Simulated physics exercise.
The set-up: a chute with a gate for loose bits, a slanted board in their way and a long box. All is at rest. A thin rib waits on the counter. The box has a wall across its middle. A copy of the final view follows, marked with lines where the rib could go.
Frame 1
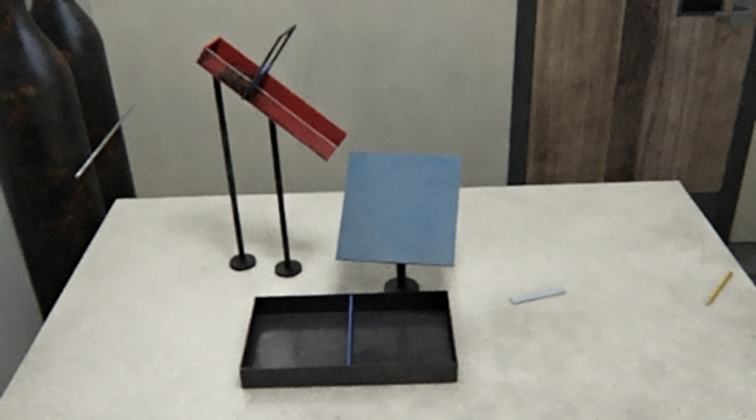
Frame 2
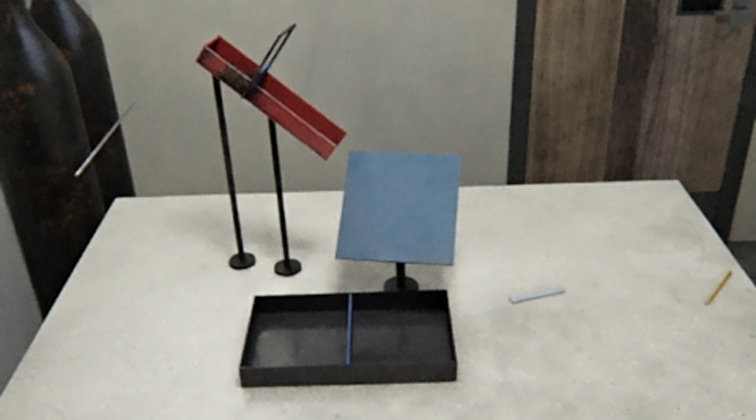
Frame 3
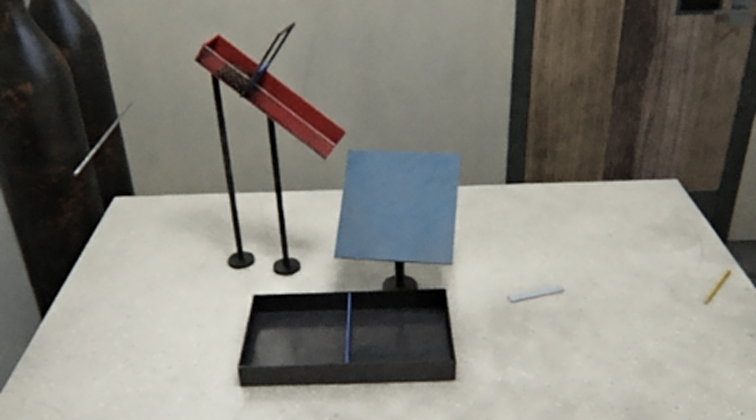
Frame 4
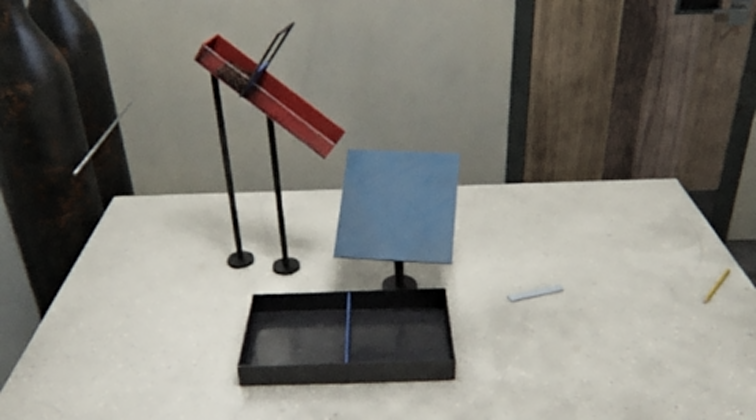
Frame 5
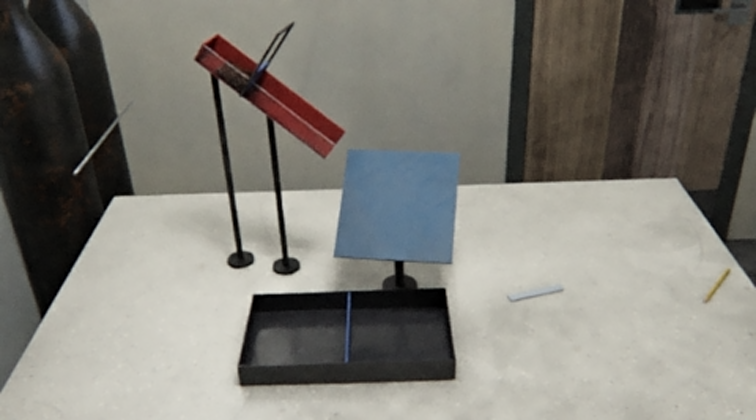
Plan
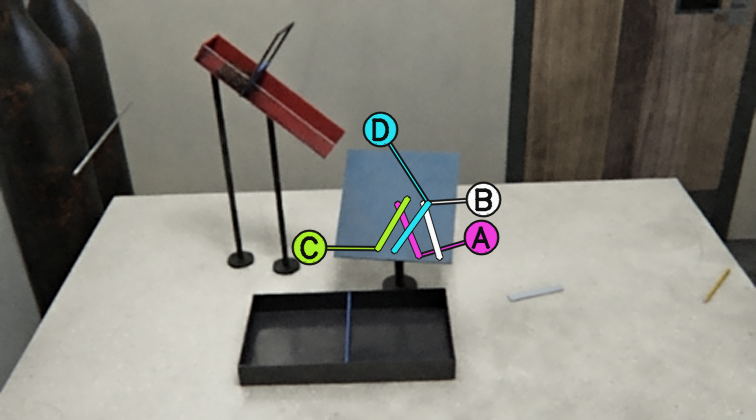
A red chute on two black stands sat still with its dark gate shut, above a tilted blue board and a divided black box on a pale counter, and nothing noticeably moved.
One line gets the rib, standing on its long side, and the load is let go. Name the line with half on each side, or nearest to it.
Go for C.
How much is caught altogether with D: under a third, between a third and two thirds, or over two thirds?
It is over two thirds.
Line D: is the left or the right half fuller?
Right.
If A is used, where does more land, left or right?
Right.
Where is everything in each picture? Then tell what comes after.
Load behind the gate at (242, 77), allspice berries; lip of the chute at (332, 155), sloping fairly steeply, in the first picture.
Middle of the board at (399, 205), tilted fairly steeply; middle of its low edge at (393, 261); of its high edge at (405, 152), in the second picture.
Front corners of the box at (238, 367) and (456, 360); front end of its middle wall at (347, 363); gate still shut at (261, 71), in the third picture.
Middle of the load at (240, 75); lip at (330, 152), in the fourth picture.
Middle of the load at (240, 75); lip at (330, 152), in the fifth picture.
On the marked copy, line A from (397, 204) to (418, 255); line B from (423, 203) to (439, 257); line C from (407, 199) to (377, 248); line D from (428, 203) to (394, 250).
With A, of what is caught, none in the left half, all in the right.
With B, of what is caught, none in the left half, all in the right.
With C, of what is caught, about a third in the left half, about two thirds in the right.
With D, of what is caught, a small part in the left half, nearly all in the right.
